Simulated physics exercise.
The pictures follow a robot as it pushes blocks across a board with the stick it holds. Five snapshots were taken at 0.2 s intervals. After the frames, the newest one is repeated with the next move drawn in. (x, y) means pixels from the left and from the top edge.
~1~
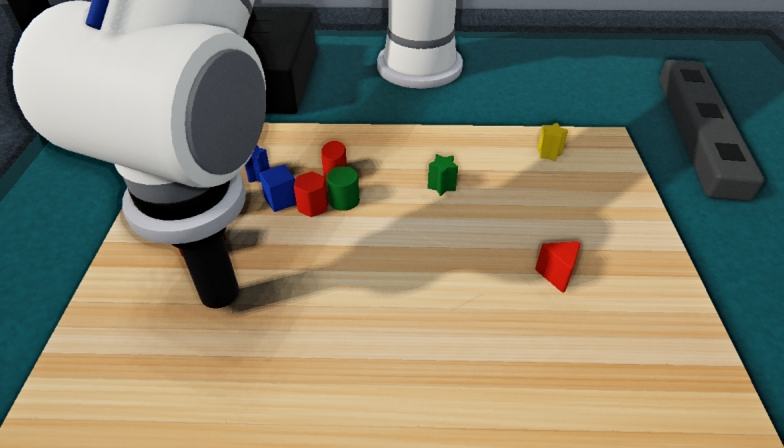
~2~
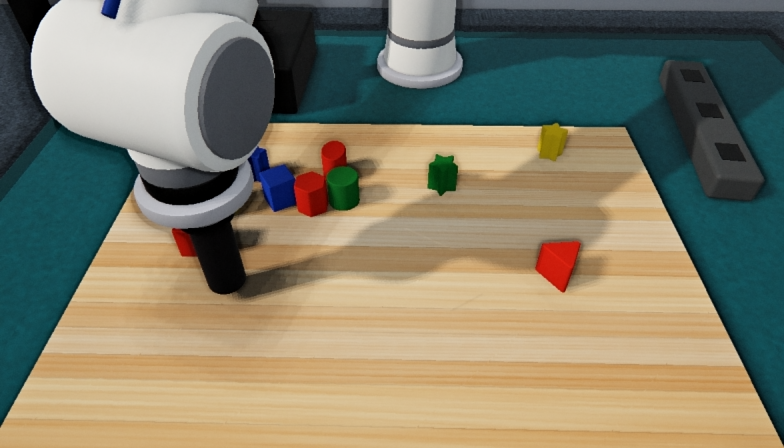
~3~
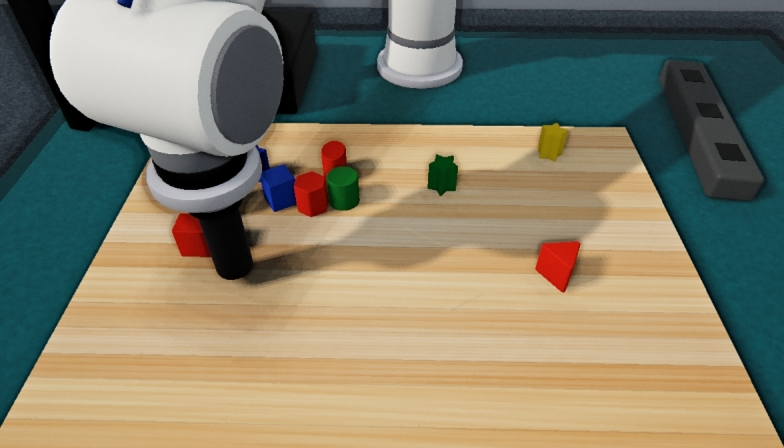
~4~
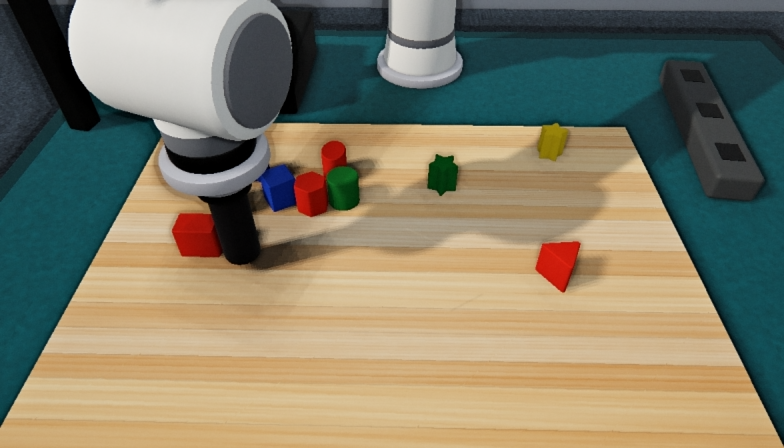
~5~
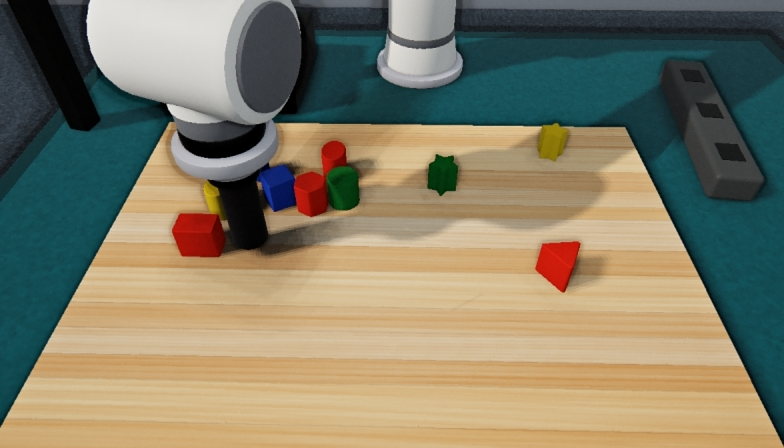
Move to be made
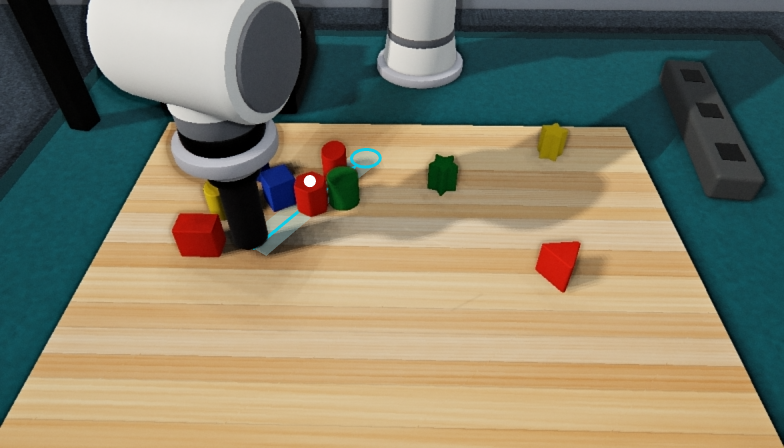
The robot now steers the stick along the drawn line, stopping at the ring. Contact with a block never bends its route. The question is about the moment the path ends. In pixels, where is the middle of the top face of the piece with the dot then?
I'd place it at (391, 141), taking the centre of its top.
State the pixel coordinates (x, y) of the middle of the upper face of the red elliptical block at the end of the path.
At roughly (361, 118).
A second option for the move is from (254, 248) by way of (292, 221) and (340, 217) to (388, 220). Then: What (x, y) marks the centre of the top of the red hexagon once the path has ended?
The middle of the upper face of the red hexagon will lie at about (325, 171) in the picture.
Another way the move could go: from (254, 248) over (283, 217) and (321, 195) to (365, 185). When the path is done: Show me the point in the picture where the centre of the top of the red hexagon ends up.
I'd place it at (391, 151), taking the centre of its top.
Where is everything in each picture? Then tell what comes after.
The first frame shows stick tip at (220, 294); block tops, blue four-sided block at (277, 175); red hexagon at (310, 181); red elliptical block at (333, 150); green disc at (342, 175).
The second frame shows stick at (227, 280); blocks unchanged.
The third frame shows stick at (235, 267); blocks unchanged.
The fourth frame shows stick at (243, 252); blocks unchanged.
The fifth frame shows stick at (251, 238); blue four-sided block at (277, 175); red hexagon at (310, 181); red elliptical block at (333, 150); green disc at (342, 175).
Path on the board, in a line from (254, 248) to (366, 158); the dot is on the red hexagon.
The first path, step by step. One third of the way, stick at (294, 203); blue four-sided block at (277, 172); red hexagon at (319, 175); green disc at (350, 174).
Two thirds of the way, stick at (332, 174); blue four-sided block at (278, 170), turned 20° anticlockwise; red hexagon at (360, 154), turned 50° clockwise; red elliptical block at (344, 139), turned 85° anticlockwise; green disc at (372, 171).
At the end, stick at (365, 148); blue four-sided block at (278, 170), turned 20° anticlockwise; red hexagon at (391, 141), turned 130° clockwise; red elliptical block at (361, 118), turned 135° anticlockwise; green disc at (372, 171).
